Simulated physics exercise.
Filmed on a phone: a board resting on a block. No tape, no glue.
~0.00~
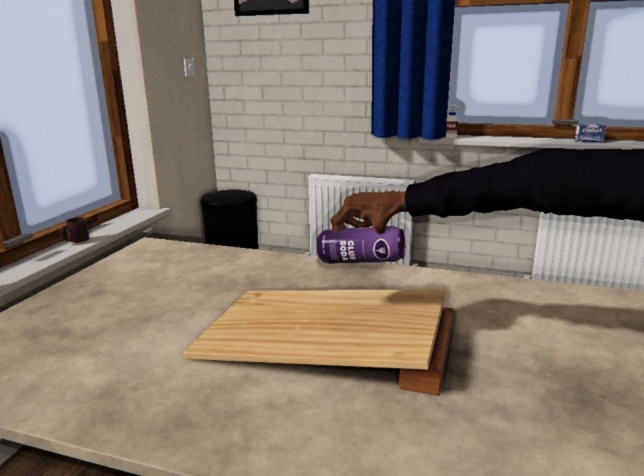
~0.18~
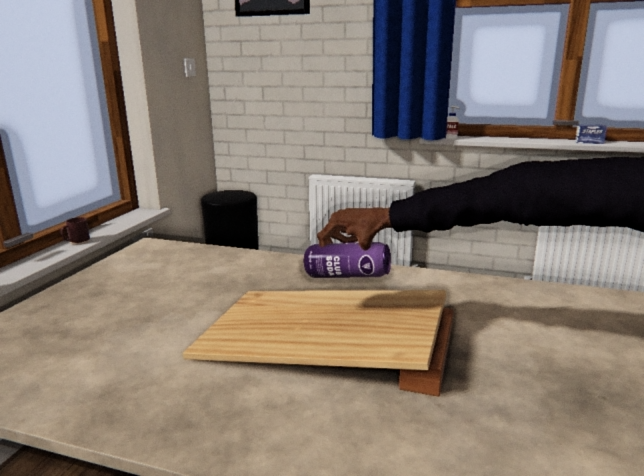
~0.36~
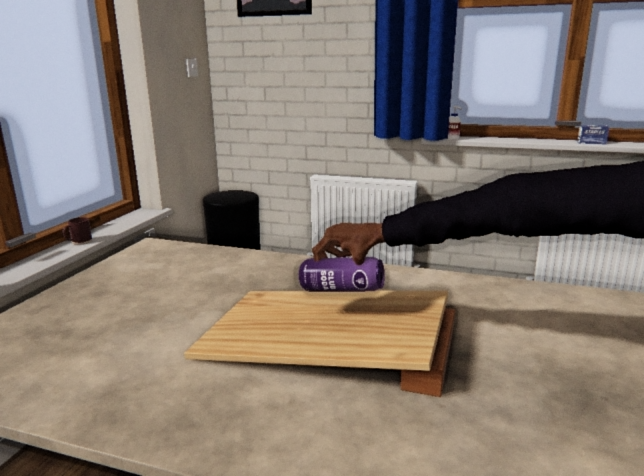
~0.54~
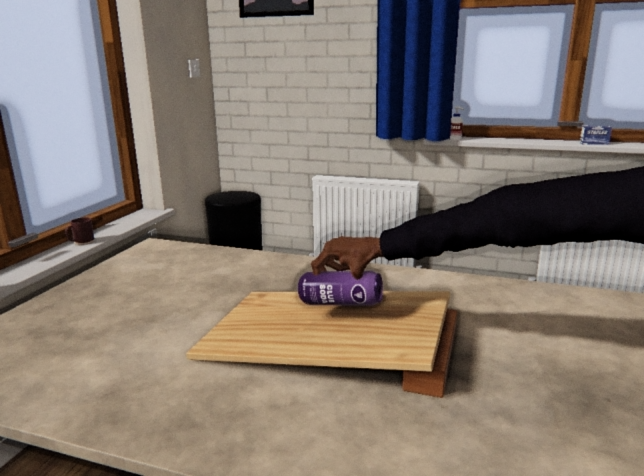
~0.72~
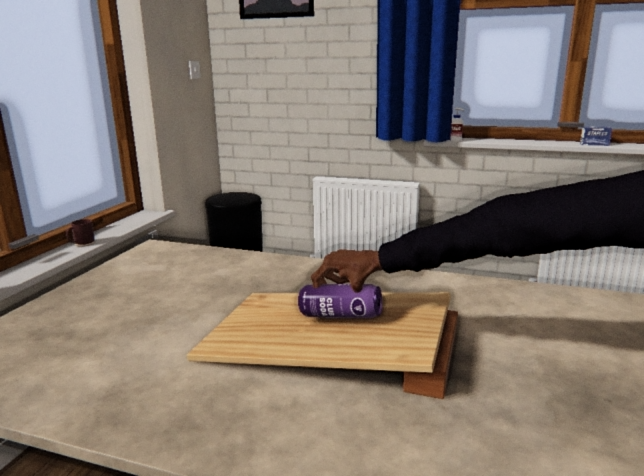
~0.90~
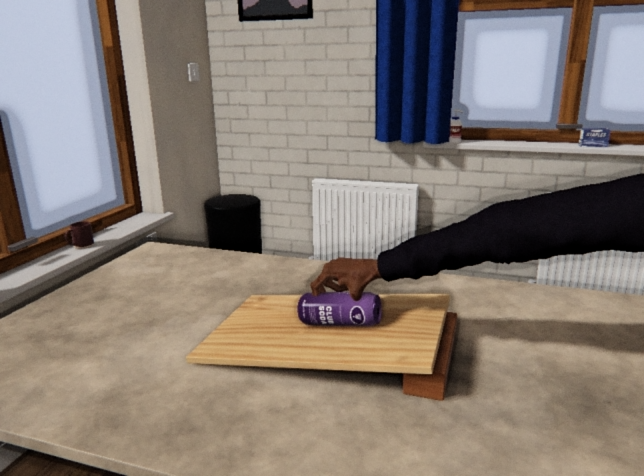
A hand holding a purple can on its side moved a little left and lowered it onto a sloping wooden board propped on a block, where the fingers stayed on it.
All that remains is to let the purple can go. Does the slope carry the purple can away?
The purple can remains at rest.
By 1.10 s, all is still.
By 1.30 s, purple can resting near (339, 309).
When it is over (1.9 s), it is as before. End places, in pixels of the last picture, purple can near (339, 309). The purple can stays where it is put.
